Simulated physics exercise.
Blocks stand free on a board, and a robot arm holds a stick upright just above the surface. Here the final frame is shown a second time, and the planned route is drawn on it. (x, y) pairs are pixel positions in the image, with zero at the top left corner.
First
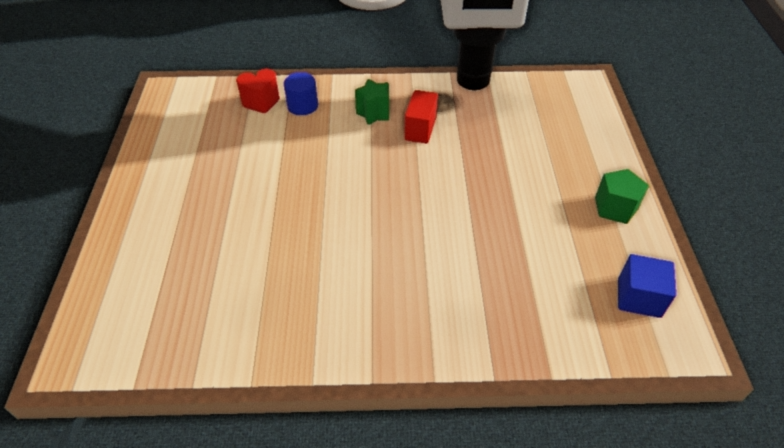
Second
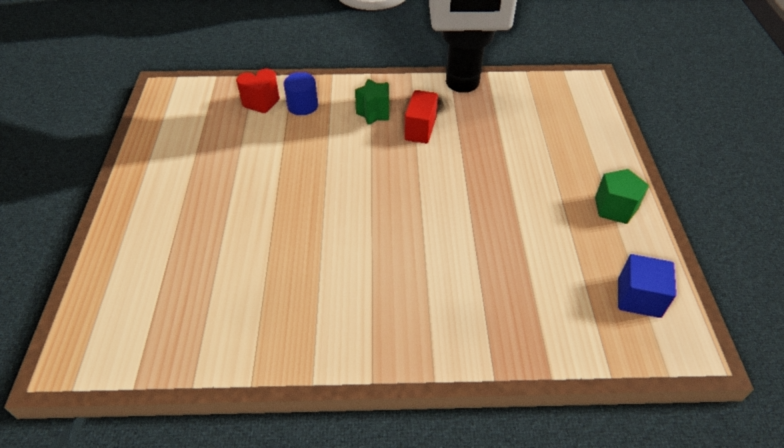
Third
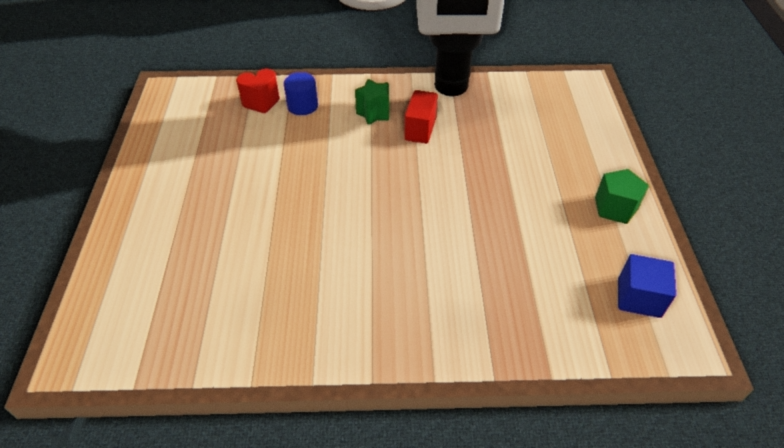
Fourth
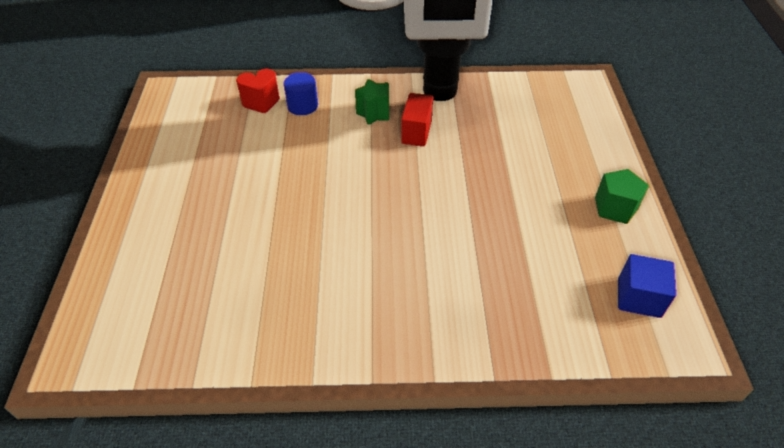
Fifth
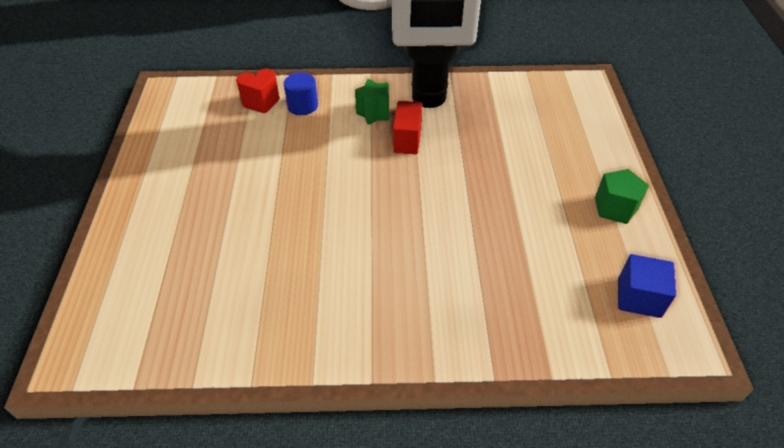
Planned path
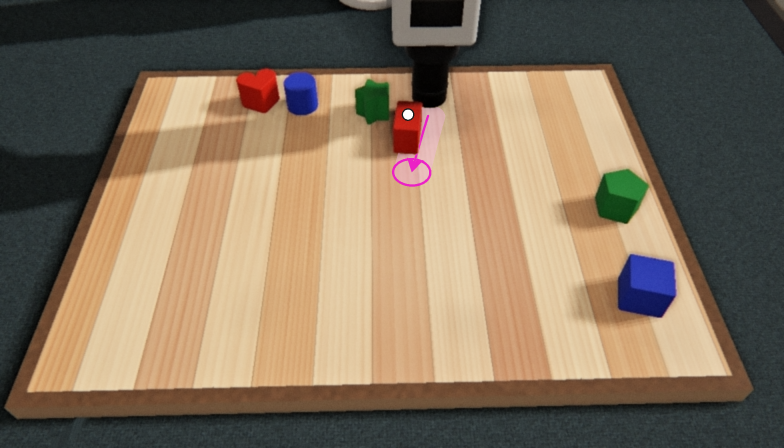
On a striped wooden board holding red, green and blue blocks, a robot arm moves a dark upright stick left along the far edge, then nudges the red rectangular block slightly left and toward the near side.
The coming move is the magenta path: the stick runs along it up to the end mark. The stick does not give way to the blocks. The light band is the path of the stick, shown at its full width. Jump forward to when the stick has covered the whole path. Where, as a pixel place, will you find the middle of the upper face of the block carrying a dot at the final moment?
It comes to (369, 153).
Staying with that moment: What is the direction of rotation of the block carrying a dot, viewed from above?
Seen from above, clockwise.
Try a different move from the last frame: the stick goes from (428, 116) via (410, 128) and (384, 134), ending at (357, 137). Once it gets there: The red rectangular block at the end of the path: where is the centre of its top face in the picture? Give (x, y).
Just about (372, 138).
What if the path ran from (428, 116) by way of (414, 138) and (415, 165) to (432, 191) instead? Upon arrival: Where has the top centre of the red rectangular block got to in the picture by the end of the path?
It will end up at (377, 154).
Path on the board, from (428, 116) directly to (412, 172); the dot is on the red rectangular block.
On the path given first. Halfway along, stick at (421, 126); red rectangular block at (388, 137), turned 35° clockwise.
At the end, stick at (412, 155); green star-shaped block in place; red rectangular block at (369, 153), turned 85° clockwise.
